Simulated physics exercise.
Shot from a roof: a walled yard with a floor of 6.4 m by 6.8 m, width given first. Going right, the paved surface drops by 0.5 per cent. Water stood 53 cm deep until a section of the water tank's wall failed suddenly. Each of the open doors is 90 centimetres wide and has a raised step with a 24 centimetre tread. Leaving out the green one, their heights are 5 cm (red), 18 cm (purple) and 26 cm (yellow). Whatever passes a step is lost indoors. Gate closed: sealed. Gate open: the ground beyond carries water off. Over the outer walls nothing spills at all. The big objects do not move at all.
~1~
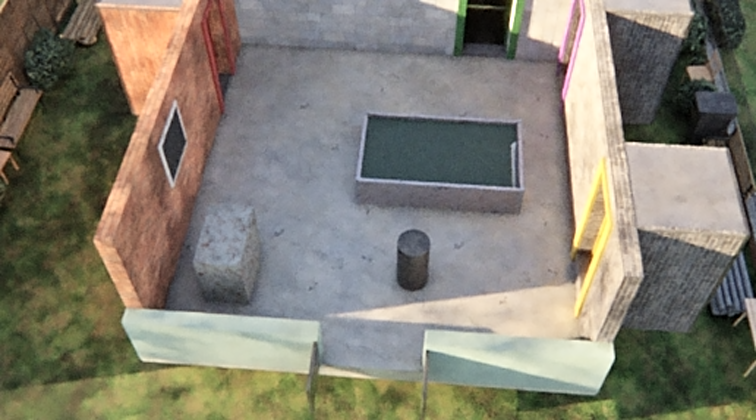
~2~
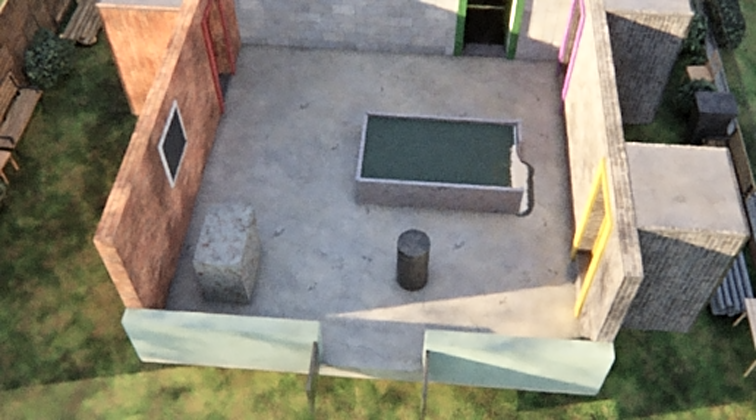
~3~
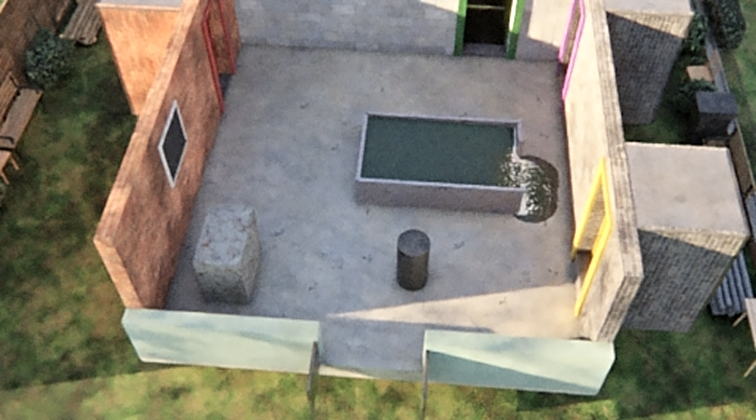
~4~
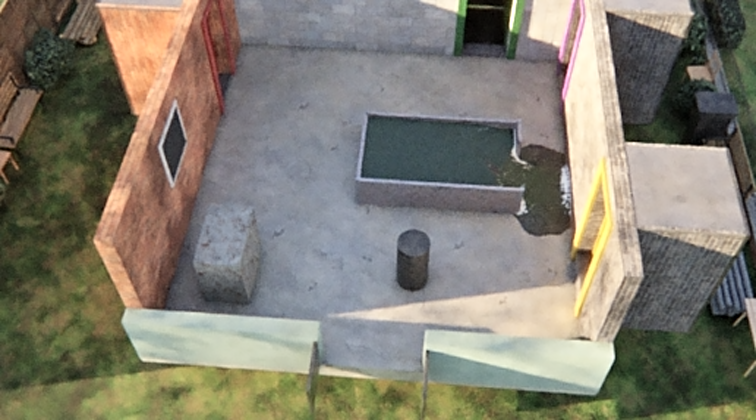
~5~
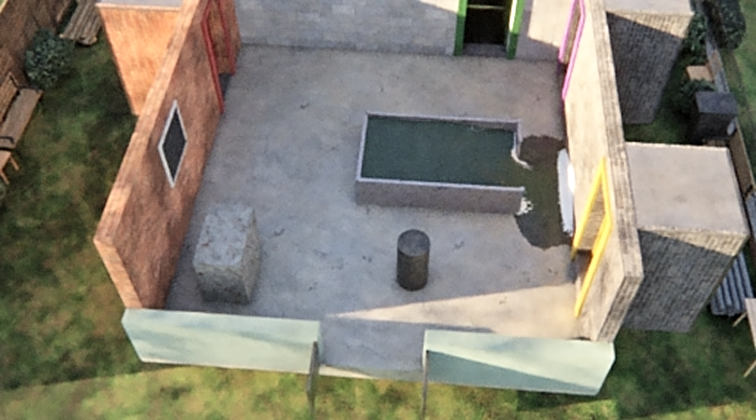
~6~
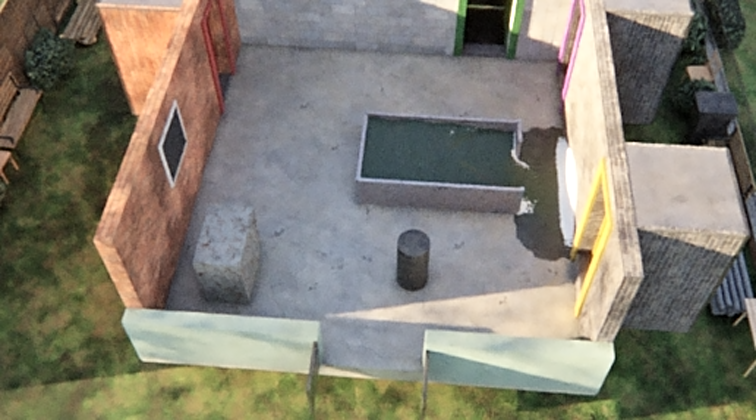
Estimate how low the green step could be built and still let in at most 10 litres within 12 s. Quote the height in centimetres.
I would say 11.5 cm or so.
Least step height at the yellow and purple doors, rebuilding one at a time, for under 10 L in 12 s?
You'd want some 7.0 cm at yellow and some 7.5 cm at purple.
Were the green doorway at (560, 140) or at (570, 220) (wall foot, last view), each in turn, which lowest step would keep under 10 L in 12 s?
First place around 13.5 cm, second around 35 cm.
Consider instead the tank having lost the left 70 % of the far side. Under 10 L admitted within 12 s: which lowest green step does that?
It should stand roughly 20 cm high.
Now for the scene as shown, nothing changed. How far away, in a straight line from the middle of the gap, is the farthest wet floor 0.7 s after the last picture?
The front sits around 2.8 m out.
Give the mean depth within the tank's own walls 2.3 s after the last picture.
About 25 centimetres on average.
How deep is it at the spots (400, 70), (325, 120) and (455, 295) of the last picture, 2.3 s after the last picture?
In order: Around 0, 0 and 2 cm.
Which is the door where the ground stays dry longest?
I'd say the red door.
Then, 0.7 s after the last picture water covers 10 % of the floor, deepest (41 cm) near (553, 198); it has not reached the green door.
Then, 2.3 s after the last picture water covers 30 % of the floor, deepest (31 cm) near (564, 198); 15 cm at the green door, 1 litre in over its 12 cm step.
Then, 11.3 s after the last picture water covers 100 % of the floor, deepest (8 cm) near (564, 206); 4 cm at the green door, 8 litres in over its 12 cm step.
At the green door as built, the water peaked near 15 cm, 2.1 s after the last picture.
With a step of 10 cm, 21 litres would have come in within the 12 s; with 13.5 cm, 3 litres. So under 10 litres takes about 11.5 cm.
